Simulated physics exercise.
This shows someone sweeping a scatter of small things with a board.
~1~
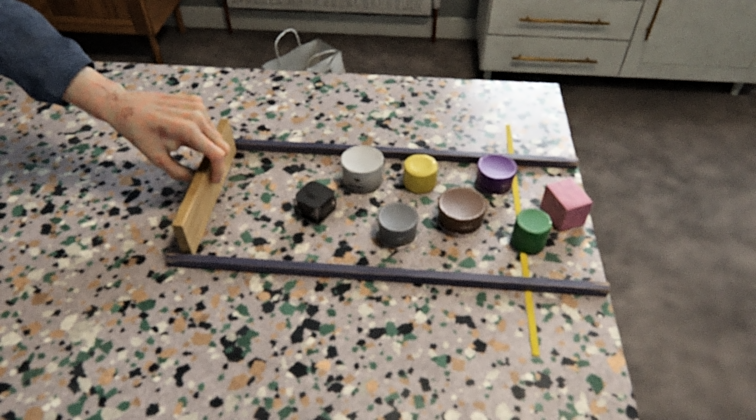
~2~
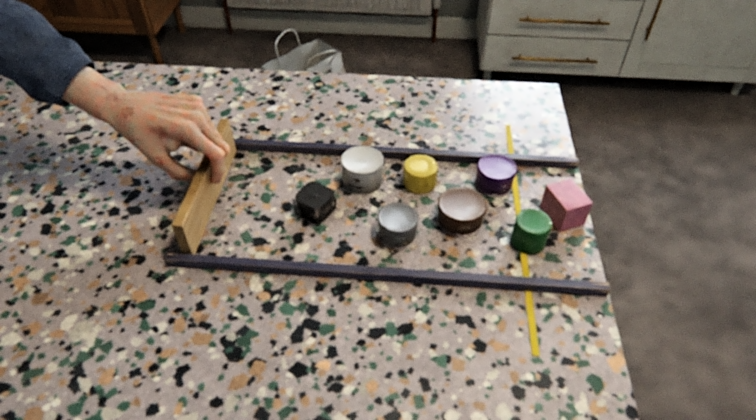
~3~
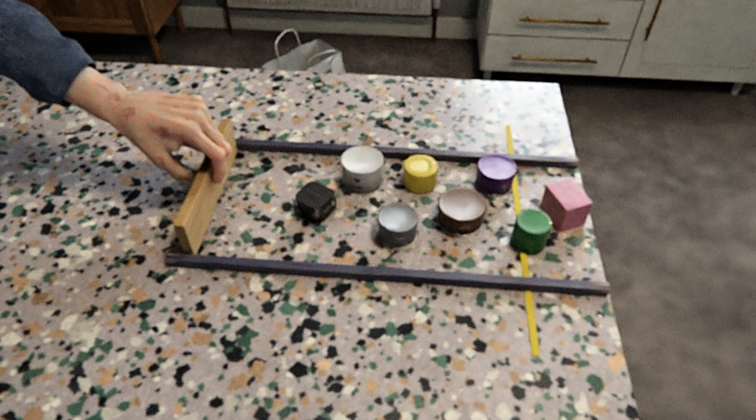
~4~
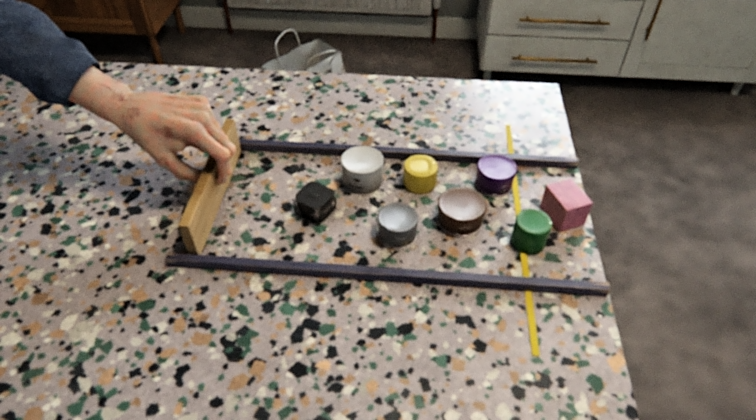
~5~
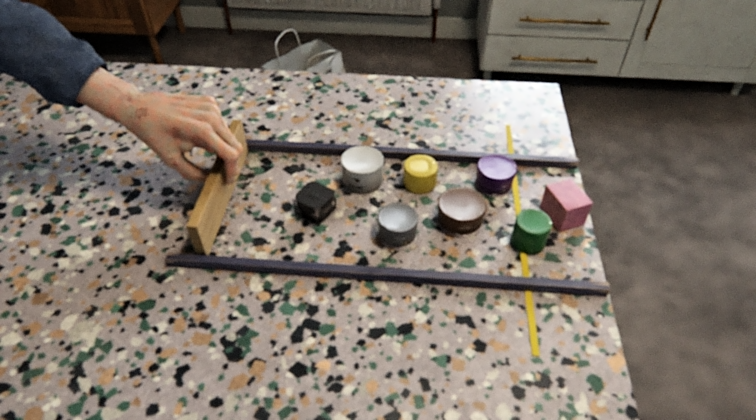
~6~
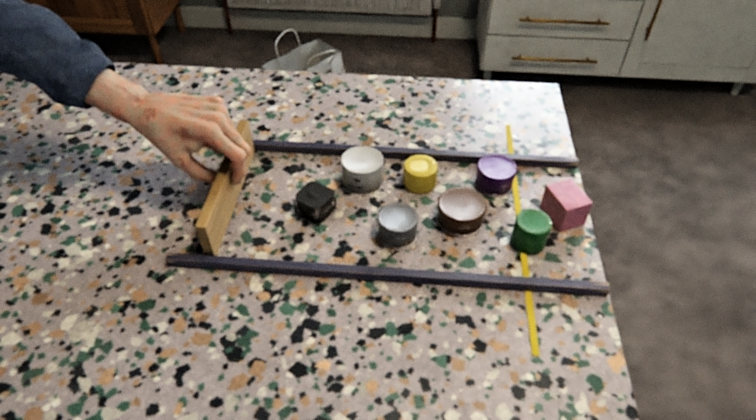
A hand slid a wooden board slightly to the right between two dark strips on a speckled tabletop, while the small colourful tubs and blocks in front of it stayed where they were.
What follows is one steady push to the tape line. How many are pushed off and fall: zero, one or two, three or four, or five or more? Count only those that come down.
Here the number that fall off is one or two.
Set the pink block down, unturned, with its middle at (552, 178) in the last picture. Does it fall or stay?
From there it drops off.
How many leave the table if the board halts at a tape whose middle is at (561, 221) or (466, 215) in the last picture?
In that order 5 and 0.
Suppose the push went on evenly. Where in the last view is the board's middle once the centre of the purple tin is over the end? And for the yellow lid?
Its middle is around (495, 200) and around (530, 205).
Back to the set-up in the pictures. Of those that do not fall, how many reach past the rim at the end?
It comes to 2.
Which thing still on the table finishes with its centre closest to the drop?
The yellow lid.
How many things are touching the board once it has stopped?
3 of them.
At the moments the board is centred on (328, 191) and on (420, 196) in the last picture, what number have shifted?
At the one place 1, at the other 6.
A little later, none off yet; pink block at rest near (565, 205); green lid at rest near (531, 232); purple tin at rest near (495, 176).
When it is over, the number that fall off is one or two; down, purple tin and pink block.
